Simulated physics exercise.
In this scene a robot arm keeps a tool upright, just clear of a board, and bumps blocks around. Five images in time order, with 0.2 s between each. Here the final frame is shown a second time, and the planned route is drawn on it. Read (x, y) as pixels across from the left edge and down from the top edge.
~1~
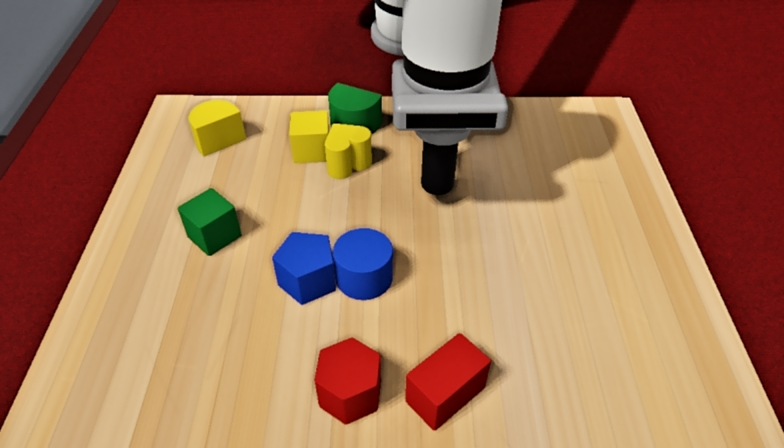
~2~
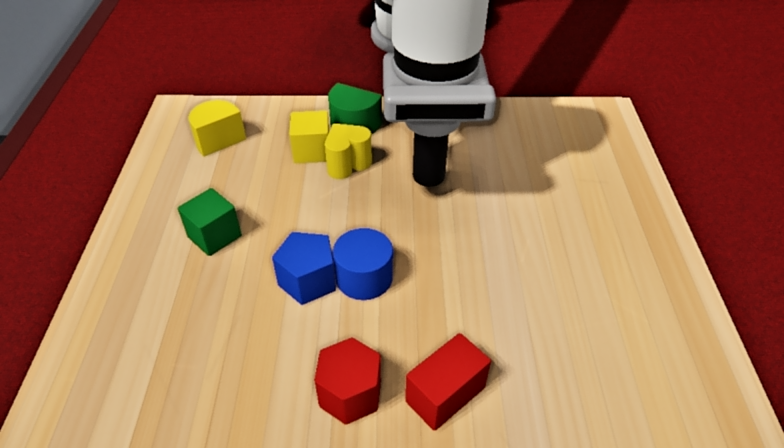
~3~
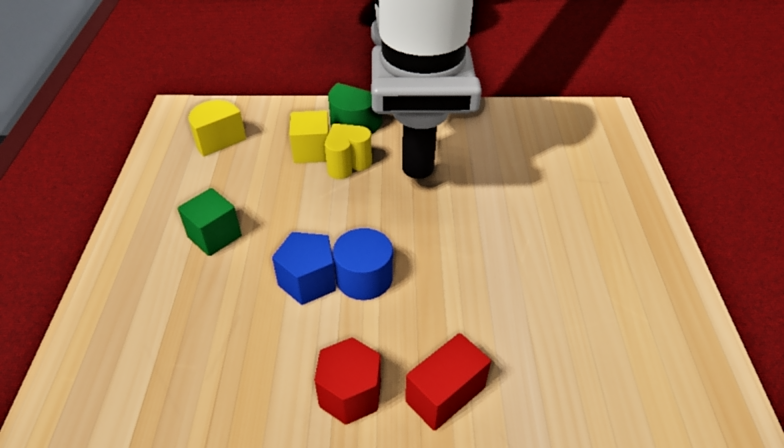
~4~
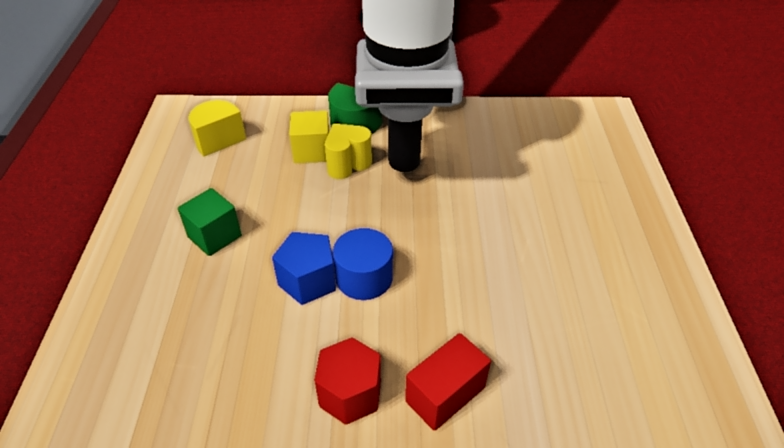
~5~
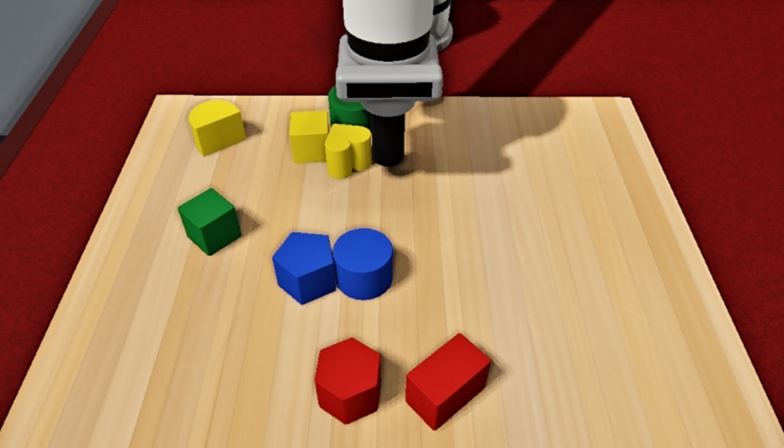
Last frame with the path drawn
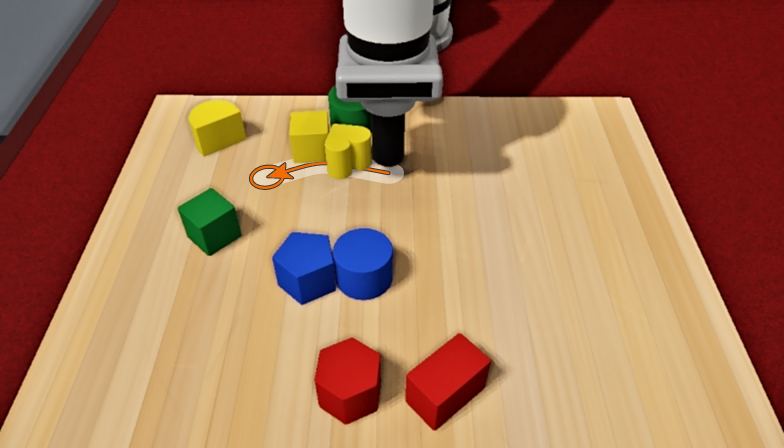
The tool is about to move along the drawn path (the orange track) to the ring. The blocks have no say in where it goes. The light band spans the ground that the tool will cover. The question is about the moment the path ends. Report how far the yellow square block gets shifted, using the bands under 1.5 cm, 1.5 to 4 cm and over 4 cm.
That block covers upwards of 4 cm.
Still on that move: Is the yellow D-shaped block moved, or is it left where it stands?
Not moved.
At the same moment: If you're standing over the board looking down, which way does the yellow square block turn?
If we look at it from overhead, the yellow square block pivots clockwise.
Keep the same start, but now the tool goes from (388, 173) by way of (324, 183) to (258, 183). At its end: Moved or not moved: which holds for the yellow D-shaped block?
It is untouched.
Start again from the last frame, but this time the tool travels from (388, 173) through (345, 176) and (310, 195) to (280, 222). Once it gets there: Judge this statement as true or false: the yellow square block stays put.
The statement is false.
Drawn move, from (388, 173) by way of (348, 166) and (307, 165) to (267, 177).
What follows on the original path. One third of the way, tool at (347, 151); yellow square block at (284, 117); yellow heart-shaped block at (322, 126), turned 20° anticlockwise.
Two thirds of the way, tool at (304, 151); yellow square block at (261, 113), turned 25° clockwise; yellow heart-shaped block at (295, 119), turned 15° clockwise.
At the end, tool at (264, 162); yellow D-shaped block still; yellow square block at (259, 112), turned 25° clockwise; yellow heart-shaped block at (294, 119), turned 20° clockwise; green D-shaped block still.
